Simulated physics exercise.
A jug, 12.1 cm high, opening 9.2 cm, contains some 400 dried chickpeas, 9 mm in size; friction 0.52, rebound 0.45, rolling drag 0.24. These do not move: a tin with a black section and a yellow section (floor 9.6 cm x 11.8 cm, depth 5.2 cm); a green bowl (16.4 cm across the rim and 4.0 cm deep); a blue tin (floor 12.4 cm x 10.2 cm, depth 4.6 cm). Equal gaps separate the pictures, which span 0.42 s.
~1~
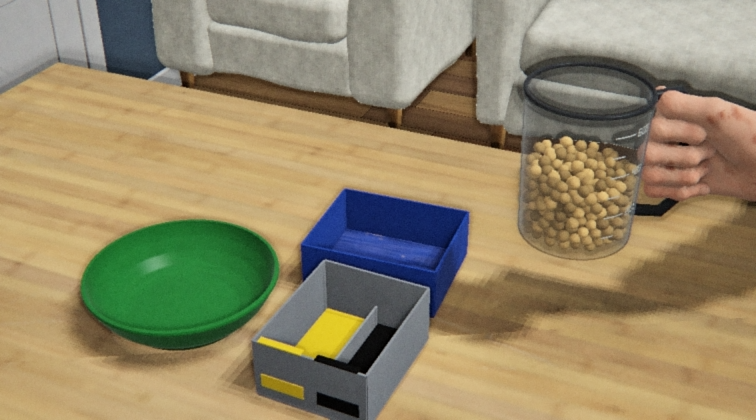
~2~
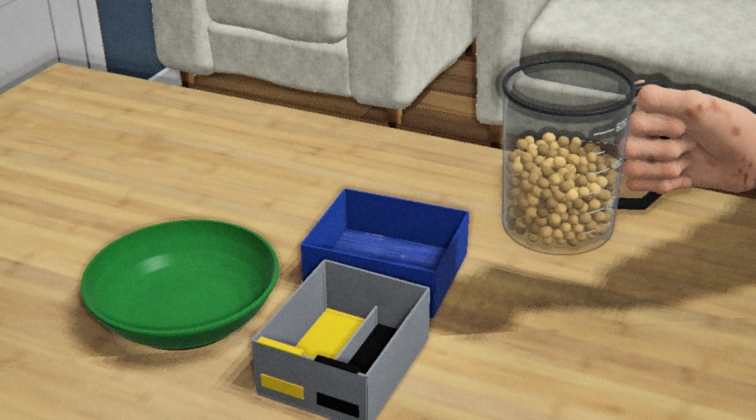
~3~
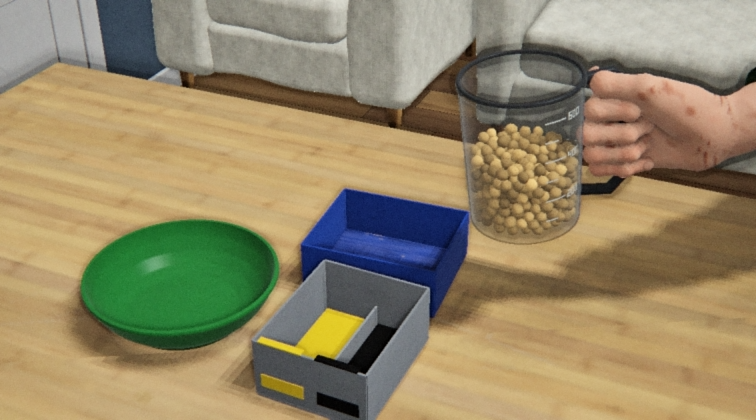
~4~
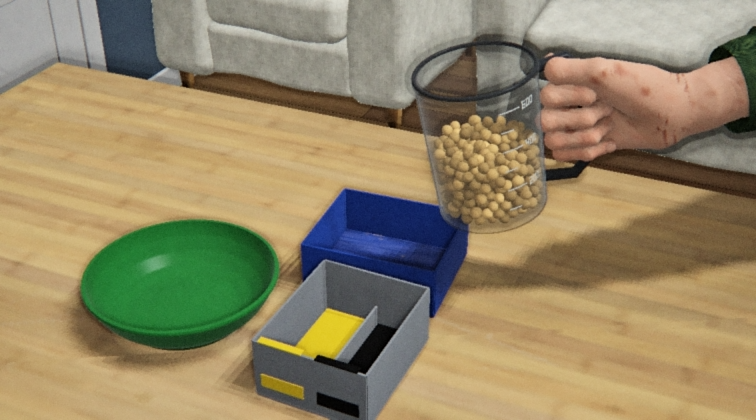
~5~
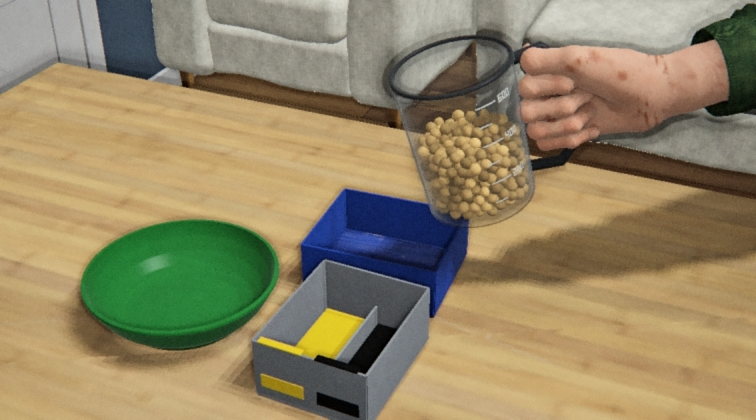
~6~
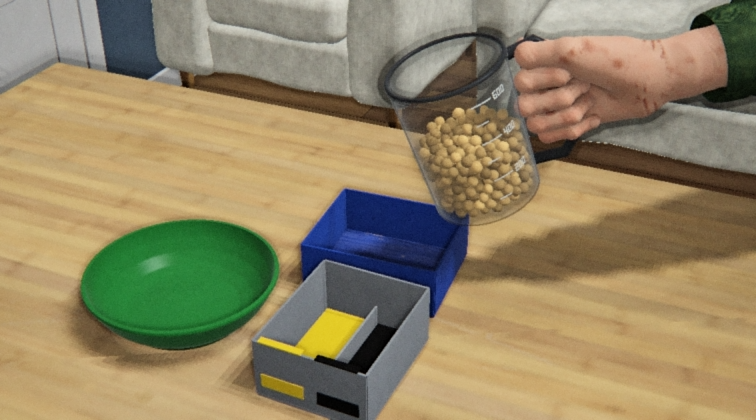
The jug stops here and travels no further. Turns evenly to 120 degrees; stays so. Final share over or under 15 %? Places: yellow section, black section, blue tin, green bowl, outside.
Yellow section: Over, black section: Under, blue tin: Under, green bowl: Under, outside: Over.
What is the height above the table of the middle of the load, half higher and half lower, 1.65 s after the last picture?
Height estimate: Near 18 cm.
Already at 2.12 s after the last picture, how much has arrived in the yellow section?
30 %.
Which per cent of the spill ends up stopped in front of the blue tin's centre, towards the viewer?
100 %.
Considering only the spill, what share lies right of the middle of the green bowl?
I'd put it near 100 per cent of the spill.
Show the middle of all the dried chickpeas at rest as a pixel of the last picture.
It's about (332, 317) in the last view.
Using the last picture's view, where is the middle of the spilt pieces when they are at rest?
The middle of the resting spill sits near (317, 296).
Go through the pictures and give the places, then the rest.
The first picture shows jug at (584, 141); tilt 0 degrees; moved 0.0 cm; lip at (528, 94); top of the load at (539, 148); divided tin at (344, 313); green bowl at (181, 271); blue tin at (387, 228).
The second picture shows jug at (564, 137); tilt 2 degrees; moved 1.5 cm; lip at (507, 91); top of the load at (522, 145).
The third picture shows jug at (522, 129); tilt 6 degrees; moved 4.7 cm; low side front left; lip at (460, 87); top of the load at (552, 137).
The fourth picture shows jug at (481, 120); tilt 10 degrees; moved 7.9 cm; low side front left; lip at (415, 84); top of the load at (455, 126).
The fifth picture shows jug at (462, 116); tilt 15 degrees; moved 9.3 cm; low side front left; lip at (392, 84); top of the load at (502, 119).
The sixth picture shows jug at (461, 115); tilt 19 degrees; moved 9.3 cm; low side front left; lip at (387, 88); top of the load at (502, 115); divided tin at (344, 313); green bowl at (181, 271); blue tin at (387, 228).
Then, 0.64 s after the last picture, tilt 53 degrees; jug 100 %; middle of all pieces near (489, 138).
Then, 1.17 s after the last picture, tilt 81 degrees; jug 100 %; middle of all pieces near (483, 123).
Then, 1.65 s after the last picture, tilt 106 degrees; jug 100 %; middle of all pieces near (462, 122).
Then, 2.12 s after the last picture, tilt 120 degrees; jug 25 %, outside 25 %, yellow section 30 %, in the air 15 %; middle of all pieces near (357, 255).
In the end, black section 5 %, jug 0 %, outside 45 %, green bowl 0 %, yellow section 45 %, blue tin 5 %.
